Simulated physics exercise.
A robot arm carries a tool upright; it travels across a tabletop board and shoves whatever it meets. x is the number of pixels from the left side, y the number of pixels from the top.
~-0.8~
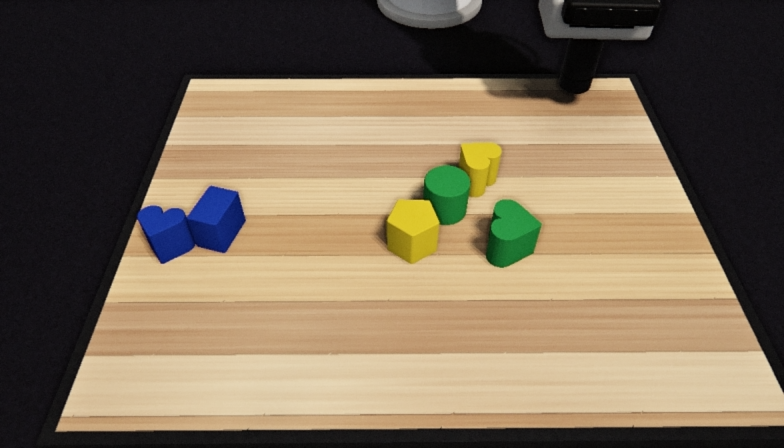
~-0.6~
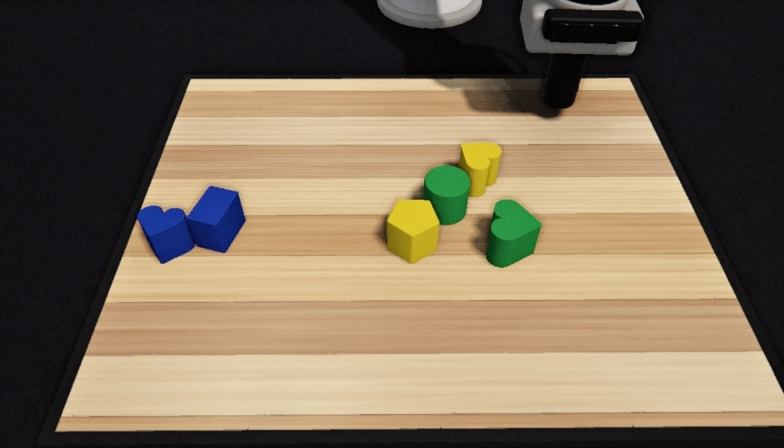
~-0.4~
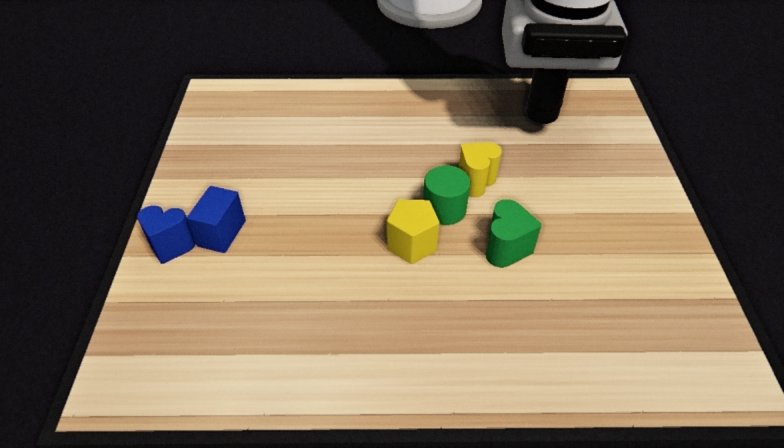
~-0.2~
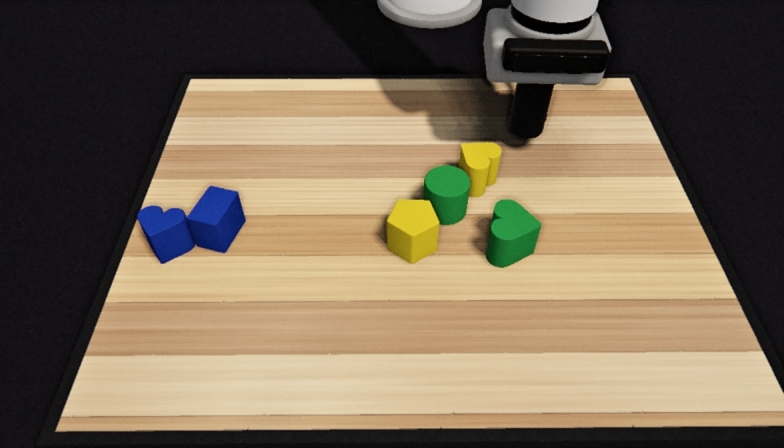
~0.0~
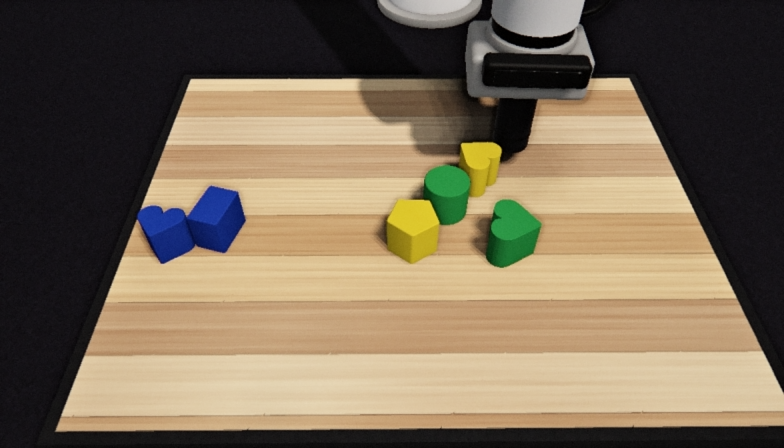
A robot arm moves down and left toward the yellow heart block, pushing nothing.
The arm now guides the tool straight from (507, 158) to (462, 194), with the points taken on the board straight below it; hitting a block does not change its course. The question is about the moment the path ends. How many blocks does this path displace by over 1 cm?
I expect three or more blocks to move.
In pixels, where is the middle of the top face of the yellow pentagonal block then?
I'd say the yellow pentagonal block ends with its top centre at (382, 236).
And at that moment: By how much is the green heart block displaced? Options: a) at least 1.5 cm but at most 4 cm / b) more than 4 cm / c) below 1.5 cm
c: Below 1.5 cm.
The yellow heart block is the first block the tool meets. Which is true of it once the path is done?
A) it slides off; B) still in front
That would be B.
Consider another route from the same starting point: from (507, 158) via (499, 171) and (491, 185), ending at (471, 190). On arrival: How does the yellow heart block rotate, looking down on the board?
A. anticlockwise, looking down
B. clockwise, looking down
(B)
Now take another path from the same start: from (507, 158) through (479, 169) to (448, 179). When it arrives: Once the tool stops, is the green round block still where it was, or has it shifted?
By the last moment, the green round block will have left its place.
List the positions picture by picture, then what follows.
The first frame shows tip of the tool (574, 86), middles of tops, yellow pentagonal block (413, 215), green round block (447, 180), yellow heart block (480, 153), green heart block (513, 220).
The second frame shows tool (558, 100), nothing pushed.
The third frame shows tool (542, 115), nothing pushed.
The fourth frame shows tool (526, 129), nothing pushed.
The fifth frame shows tool (510, 143), yellow pentagonal block (413, 215), green round block (447, 180), yellow heart block (480, 153), green heart block (513, 220).
On the path given first. Halfway along, tool (487, 161); yellow pentagonal block (407, 220); green round block (434, 189); yellow heart block (463, 166).
At the end, tool (464, 179); yellow pentagonal block (382, 236), turned 35° anticlockwise; green round block (408, 206); yellow heart block (443, 189); green heart block unmoved.
